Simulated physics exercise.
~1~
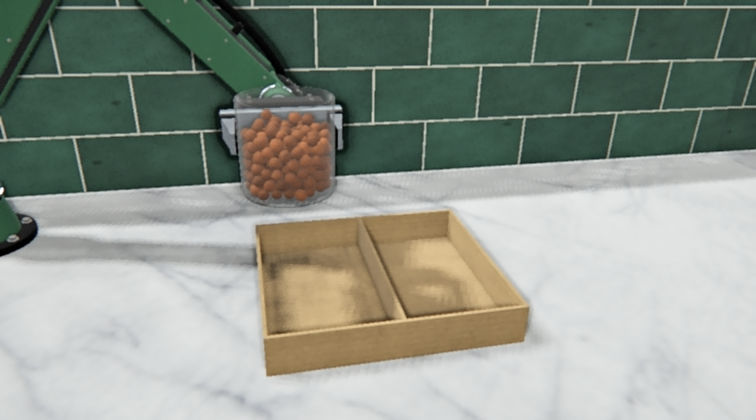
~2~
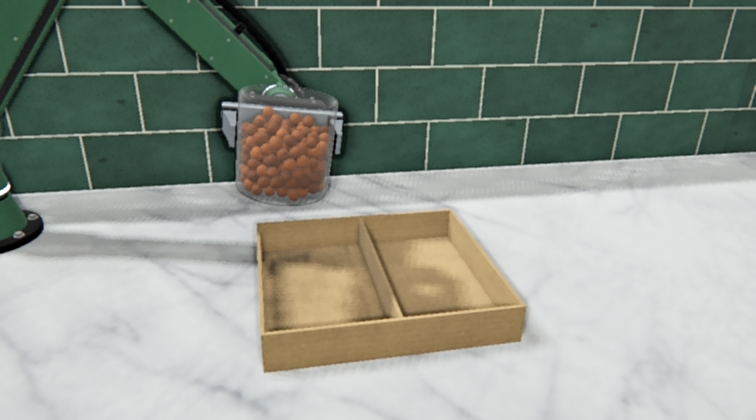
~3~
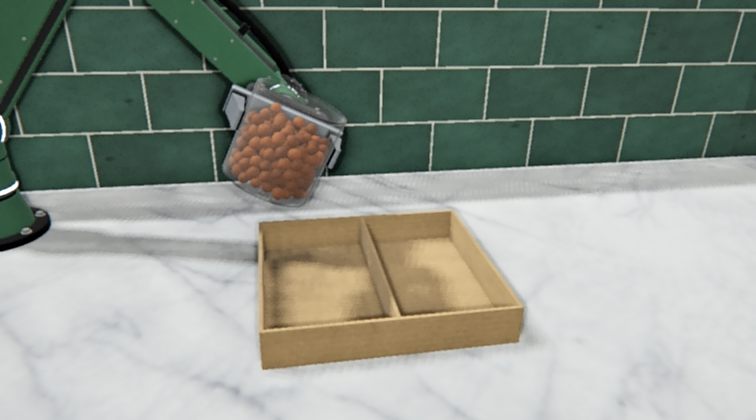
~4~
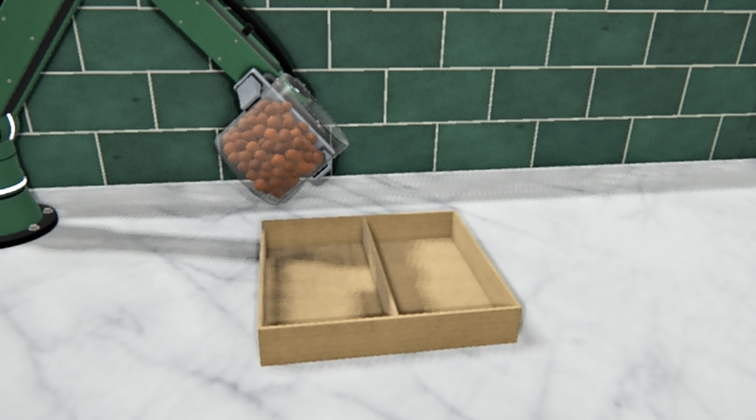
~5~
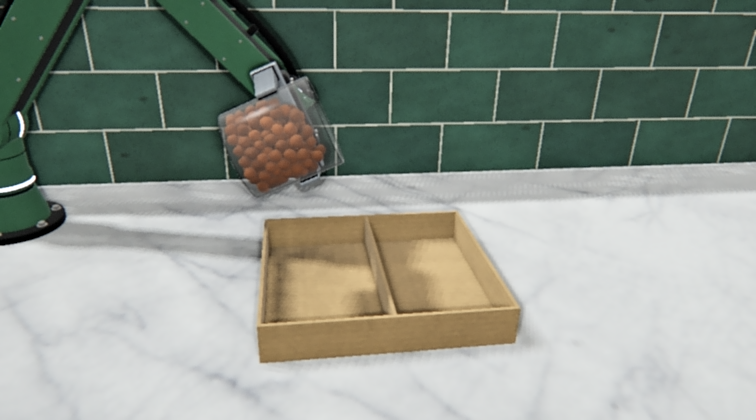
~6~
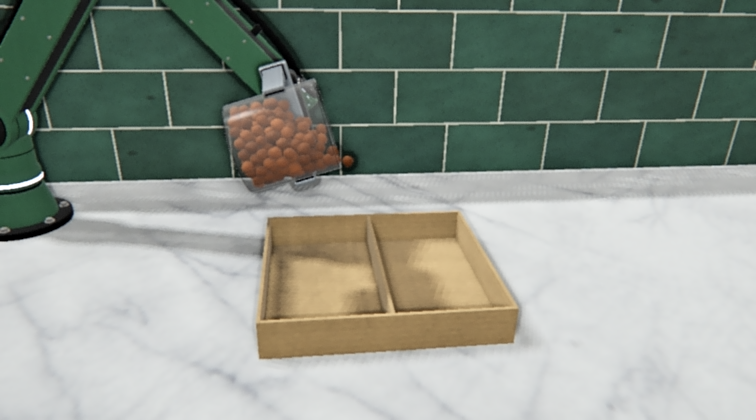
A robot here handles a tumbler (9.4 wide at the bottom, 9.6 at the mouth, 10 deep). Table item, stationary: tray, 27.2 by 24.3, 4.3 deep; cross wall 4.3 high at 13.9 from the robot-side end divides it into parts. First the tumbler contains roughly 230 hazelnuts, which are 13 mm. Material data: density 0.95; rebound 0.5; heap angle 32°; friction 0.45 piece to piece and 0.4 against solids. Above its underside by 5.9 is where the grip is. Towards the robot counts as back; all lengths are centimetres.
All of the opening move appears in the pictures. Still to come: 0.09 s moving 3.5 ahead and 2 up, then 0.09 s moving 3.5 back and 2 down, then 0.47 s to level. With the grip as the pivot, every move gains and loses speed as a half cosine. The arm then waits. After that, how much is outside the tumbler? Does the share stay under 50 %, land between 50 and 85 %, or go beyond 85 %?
It lands between 50 and 85 %.
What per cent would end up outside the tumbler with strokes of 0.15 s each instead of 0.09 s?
That gives about 20 percent.
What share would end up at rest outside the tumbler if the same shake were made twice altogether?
That would give close to 75 percent.
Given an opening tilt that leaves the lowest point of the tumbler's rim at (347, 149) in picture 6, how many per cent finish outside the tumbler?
Roughly 35 percent, give or take.
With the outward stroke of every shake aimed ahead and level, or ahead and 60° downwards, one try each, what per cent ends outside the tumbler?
I'd say close to 45 percent for the first and close to 10 percent for the second.
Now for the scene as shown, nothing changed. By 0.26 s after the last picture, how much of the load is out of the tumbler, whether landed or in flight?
I'd say some 65 percent.
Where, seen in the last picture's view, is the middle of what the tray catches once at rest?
Around pixel (438, 279).
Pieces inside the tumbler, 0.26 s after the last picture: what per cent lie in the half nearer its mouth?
Around 65 percent.
Then, 0.26 s later, tilted 69° forward, highest piece 21 above the table; 83 in the tumbler, 16 in the far-side part, 2 in the robot-side part, 127 in flight or on a rim.
Then, 0.52 s later, tilted 13° forward, highest piece 23 above the table; 142 in the far-side part, 69 in the tumbler, 14 in the robot-side part, 2 on the table or floor, 1 in flight or on a rim.
Then, 0.85 s later, level, highest piece 20 above the table; 142 in the far-side part, 69 in the tumbler, 14 in the robot-side part, 3 on the table or floor.
Then, 1.90 s later, level, highest piece 20 above the table; 142 in the far-side part, 69 in the tumbler, 14 in the robot-side part, 3 on the table or floor.
At rest, 142 in the far-side part, 69 in the tumbler, 14 in the robot-side part, 3 on the table or floor. That is 70 % outside the tumbler.
